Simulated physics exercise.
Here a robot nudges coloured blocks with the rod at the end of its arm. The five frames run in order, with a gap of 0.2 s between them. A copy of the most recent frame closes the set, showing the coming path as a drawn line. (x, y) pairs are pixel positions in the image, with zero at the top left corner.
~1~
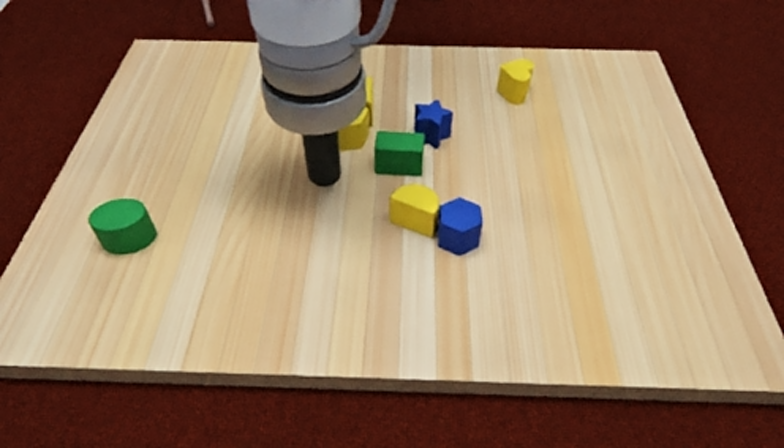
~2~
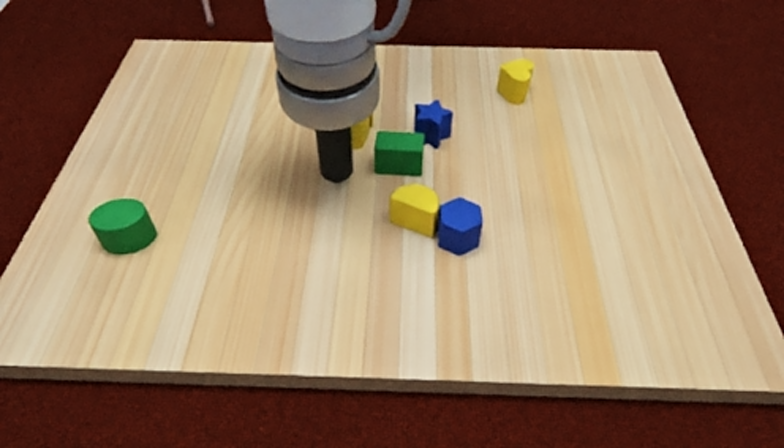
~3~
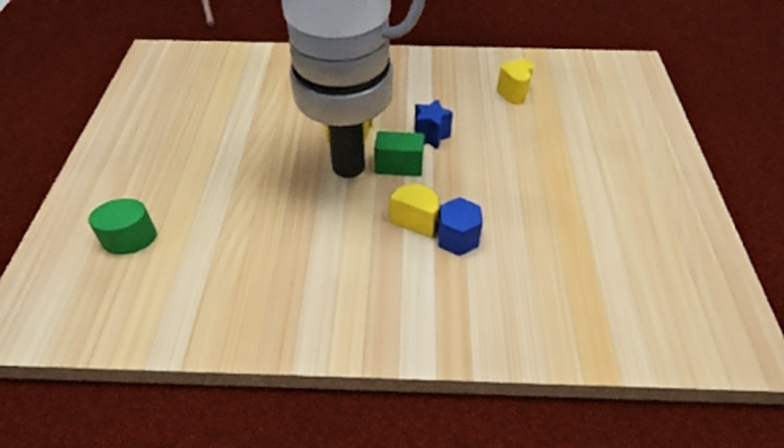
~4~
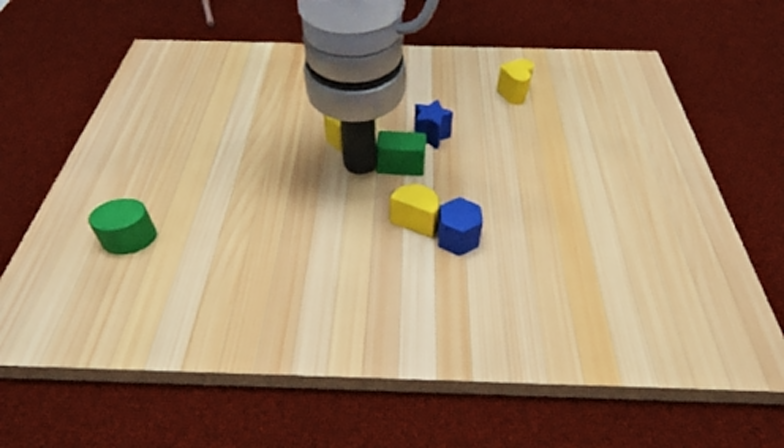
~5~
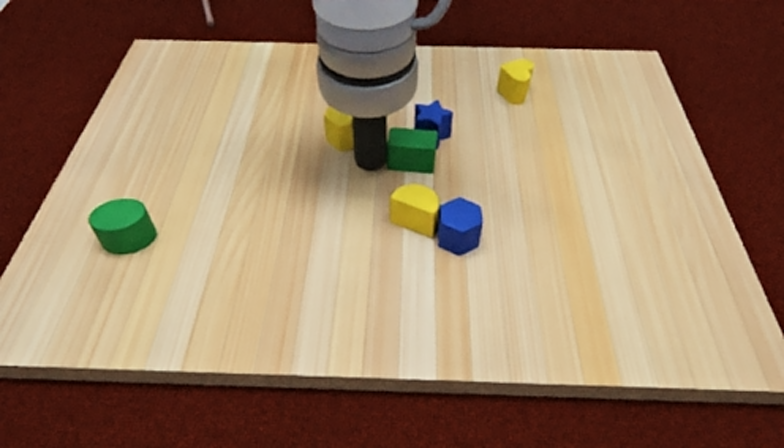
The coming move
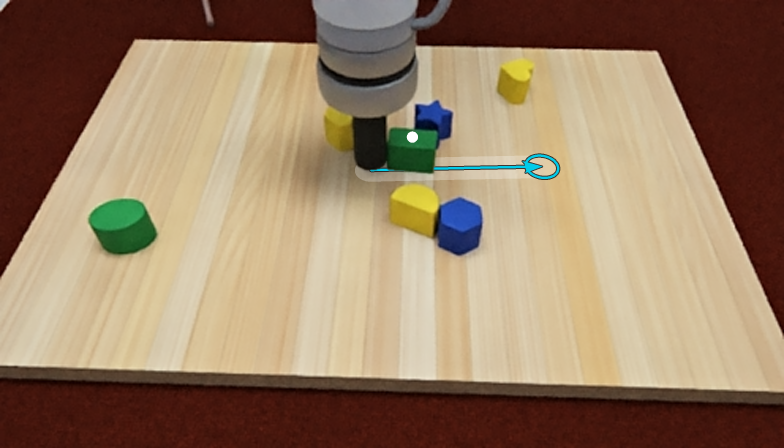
At first, a robot arm's dark rod stands on a wooden board, left of a green rectangular block, with blue and yellow blocks nearby and a green round one far left. The rod slides right toward the rectangle, then nudges it slightly to the right, while the other blocks stay still.
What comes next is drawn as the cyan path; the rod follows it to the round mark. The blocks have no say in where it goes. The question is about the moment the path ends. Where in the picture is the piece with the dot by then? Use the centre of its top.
Its top middle will sit at (493, 115).
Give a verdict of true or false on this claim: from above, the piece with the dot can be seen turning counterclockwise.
True
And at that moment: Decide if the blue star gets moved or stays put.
It stays put.
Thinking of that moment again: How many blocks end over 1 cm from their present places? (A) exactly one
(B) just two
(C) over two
A (exactly one)
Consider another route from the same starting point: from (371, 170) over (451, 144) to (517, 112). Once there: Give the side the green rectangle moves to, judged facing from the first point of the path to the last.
Sideways, to the right.
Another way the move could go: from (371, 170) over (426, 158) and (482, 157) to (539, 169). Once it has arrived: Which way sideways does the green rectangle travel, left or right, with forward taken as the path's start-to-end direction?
The green rectangle goes left.
Drawn move, straight from (371, 170) to (542, 167); the dot is on the green rectangle.
What follows on the original path. One third of the way, rod (430, 160); green rectangle (462, 127), turned 40° anticlockwise.
Two thirds of the way, rod (488, 158); green rectangle (492, 116), turned 90° anticlockwise.
At the end, rod (544, 157); green rectangle (493, 115), turned 95° anticlockwise; blue star still.
